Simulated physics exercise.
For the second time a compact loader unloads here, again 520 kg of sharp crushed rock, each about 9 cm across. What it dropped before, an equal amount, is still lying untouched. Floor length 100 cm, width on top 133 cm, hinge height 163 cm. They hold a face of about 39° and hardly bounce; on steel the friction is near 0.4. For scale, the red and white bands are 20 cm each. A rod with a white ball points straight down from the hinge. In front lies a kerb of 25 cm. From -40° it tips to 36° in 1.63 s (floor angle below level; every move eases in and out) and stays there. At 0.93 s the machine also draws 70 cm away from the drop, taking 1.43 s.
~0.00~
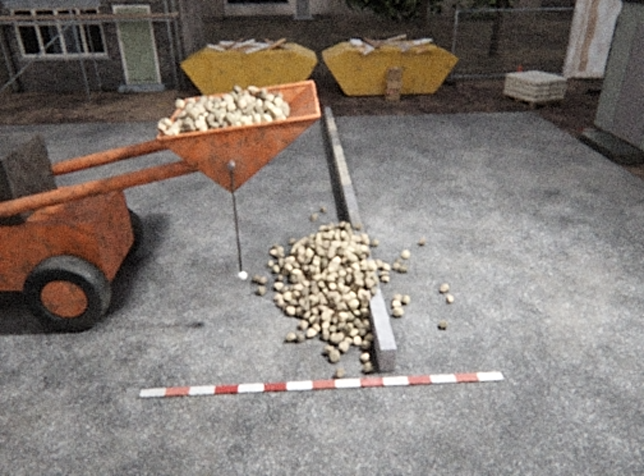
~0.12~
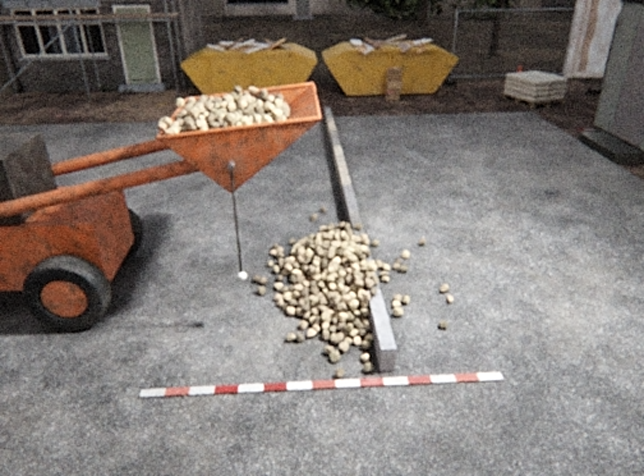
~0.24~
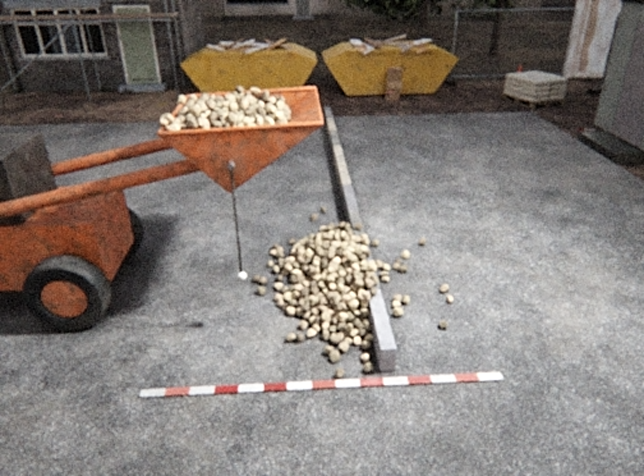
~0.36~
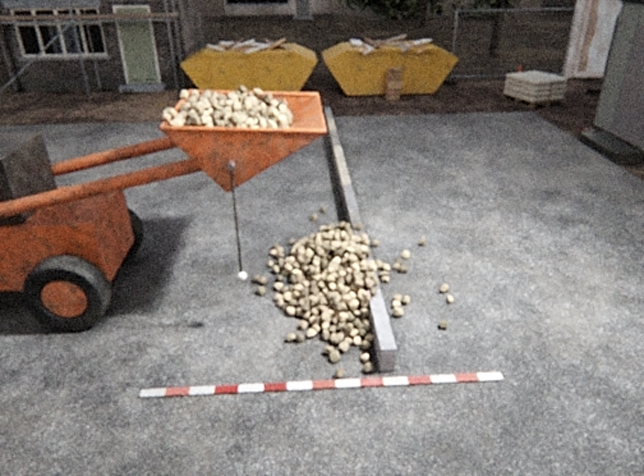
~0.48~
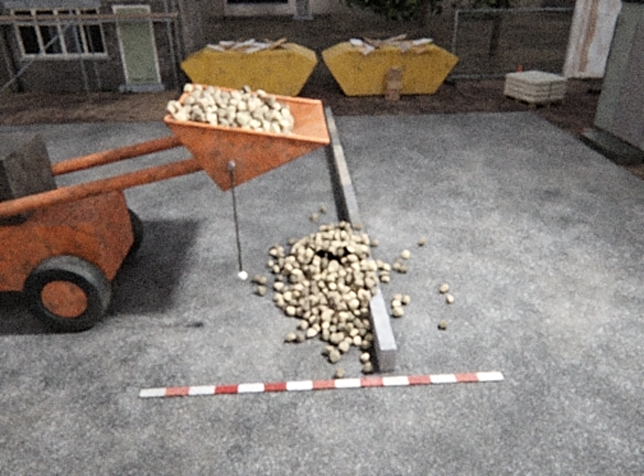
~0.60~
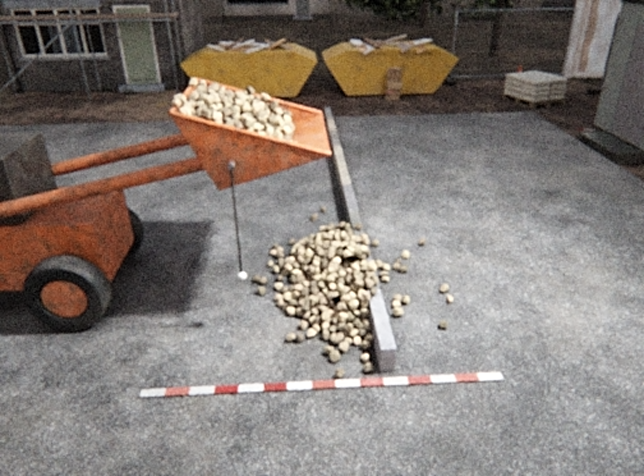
On a grey paved yard, an orange loader on the left slowly tilted its raised bucket of pale stones forward to the right, while the stone pile below by the kerb lay still.
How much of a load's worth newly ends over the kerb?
Close to 0 parts in a hundred.
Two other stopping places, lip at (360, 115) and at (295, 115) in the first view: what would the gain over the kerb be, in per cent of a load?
About 5 and 0 per cent.
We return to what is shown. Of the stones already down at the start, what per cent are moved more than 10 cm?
Roughly 5 per cent of them.
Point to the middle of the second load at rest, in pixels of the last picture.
Their middle is at about (283, 269).
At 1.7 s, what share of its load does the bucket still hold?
Roughly 40 per cent is still inside.
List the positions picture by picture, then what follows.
Lip at (319, 116), floor tilted -40°, highest stones at (239, 99). The earlier load is highest near (339, 254), 36 cm above ground level, 97 % on this side of the kerb, 3 % over the kerb, in the first frame.
The bucket is at -39°, its lip at (320, 118); the top of the load is at (239, 99); the stones move at 0.1 m/s on average, in the second frame.
The bucket is at -36°, its lip at (323, 124); the top of the load is at (230, 99); the stones move at 0.2 m/s on average, in the third frame.
The bucket is at -30°, its lip at (326, 132); the top of the load is at (209, 99); the stones move at 0.2 m/s on average, in the fourth frame.
Lip at (329, 142), floor tilted -24°, highest stones at (197, 94); the stones move at 0.3 m/s on average, in the fifth frame.
The bucket is at -17°, its lip at (330, 154); the top of the load is at (202, 89); the stones move at 0.3 m/s on average, in the sixth frame.
After 1.2 s the floor is at 24°; in per cent of one load, 100 in the bucket, 98 on this side of the kerb, 3 over the kerb; the foremost stones are at (419, 274).
After 1.7 s the floor is at 36°; in per cent of one load, 40 in the bucket, 158 on this side of the kerb, 3 over the kerb; the foremost stones are at (419, 274).
After 2.8 s the floor is at 36°; in per cent of one load, 0 in the bucket, 197 on this side of the kerb, 3 over the kerb; the foremost stones are at (419, 274).
After 5.7 s the floor is at 36°; in per cent of one load, 0 in the bucket, 197 on this side of the kerb, 3 over the kerb; the foremost stones are at (419, 274). Net gain over the kerb, 0.
